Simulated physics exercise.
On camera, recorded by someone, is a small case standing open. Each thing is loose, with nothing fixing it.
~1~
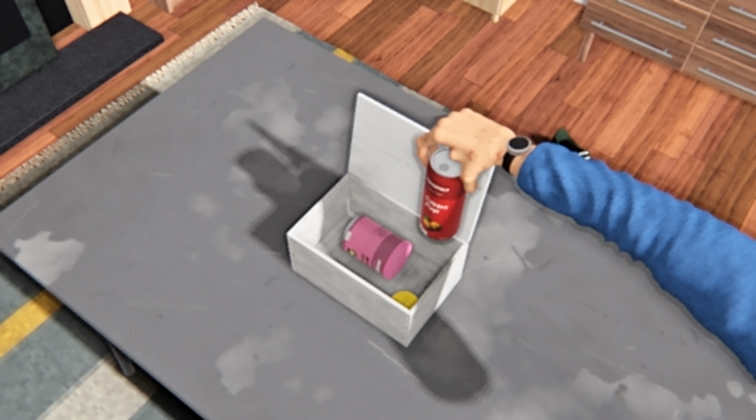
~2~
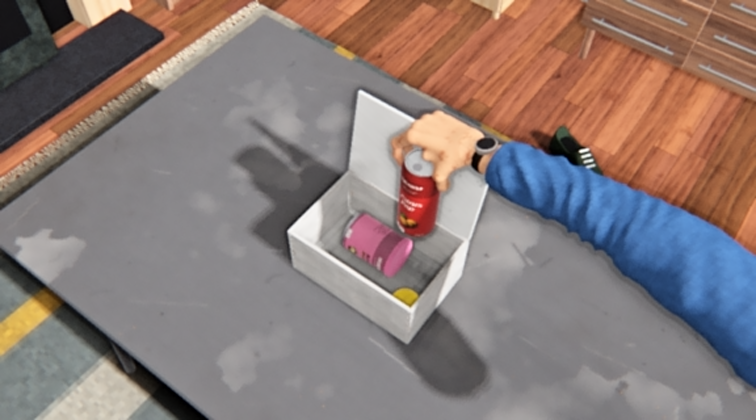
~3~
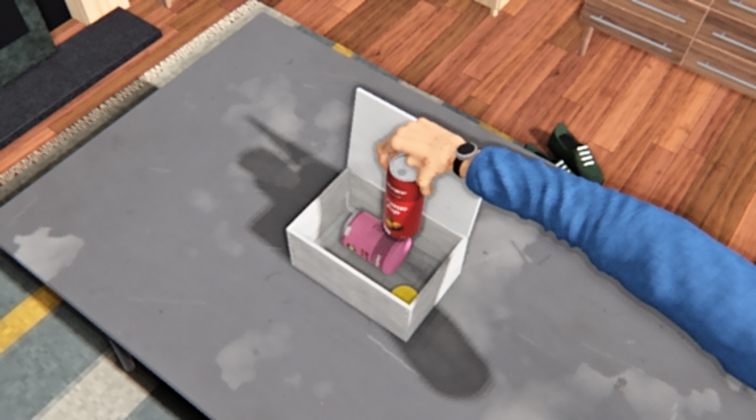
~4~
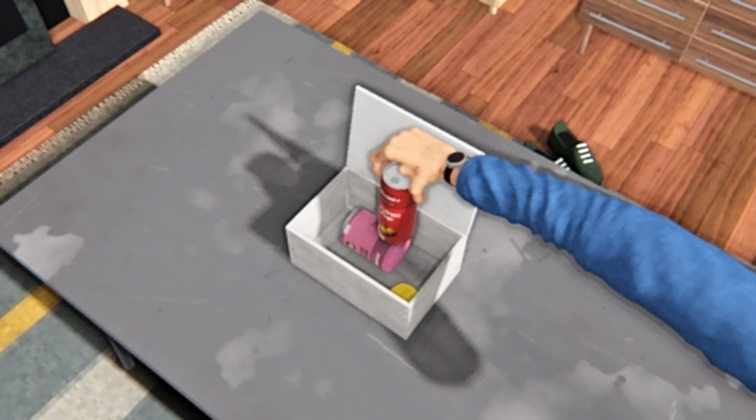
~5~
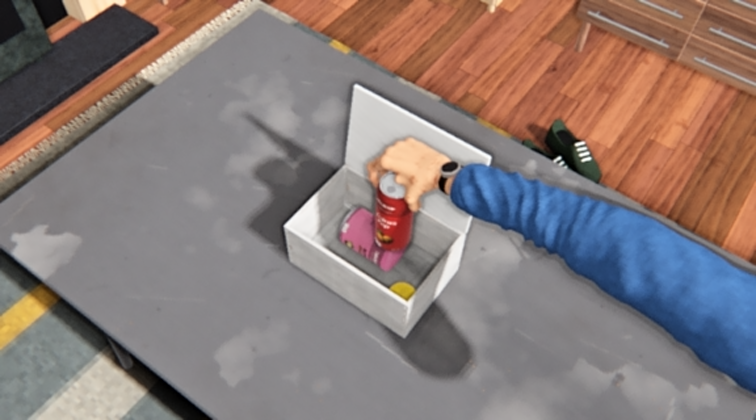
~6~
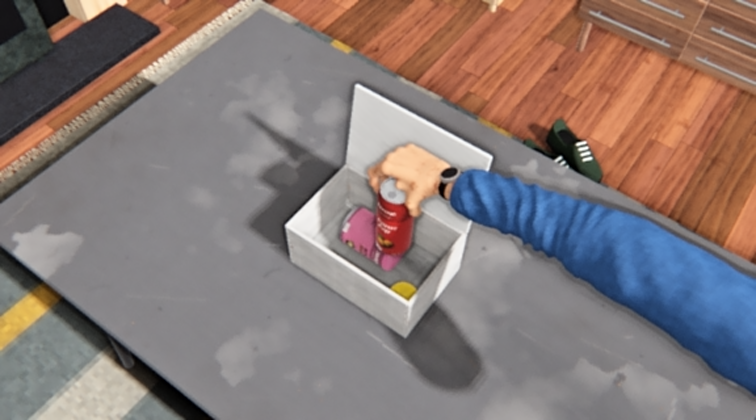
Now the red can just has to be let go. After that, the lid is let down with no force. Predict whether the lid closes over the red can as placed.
It does not close.
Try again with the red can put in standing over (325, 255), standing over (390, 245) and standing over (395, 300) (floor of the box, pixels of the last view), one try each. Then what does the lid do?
In order, the lid gets blocked, then gets blocked, then fits down.
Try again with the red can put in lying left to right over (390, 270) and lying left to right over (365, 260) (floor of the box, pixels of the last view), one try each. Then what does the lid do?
For the first packing it seals the box, and for the second it seals the box.
Then, 0.90 s past the last view, lid starting down; red can rocked 43° from its first pose near (375, 255); pink tin displaced a little.
Then, 1.70 s past the last view, lid 52° above the rim; red can rocked 42° from its first pose near (375, 255); pink tin displaced a little.
Then, 2.90 s past the last view, lid 24° above the rim; red can rocked 51° from its first pose near (376, 253); pink tin displaced a little.
Finally, lid 23° above the rim; down or leaning hard in the box, red can; the other 2 still in place. Final places as the last picture's camera would see them, red can near (376, 253).
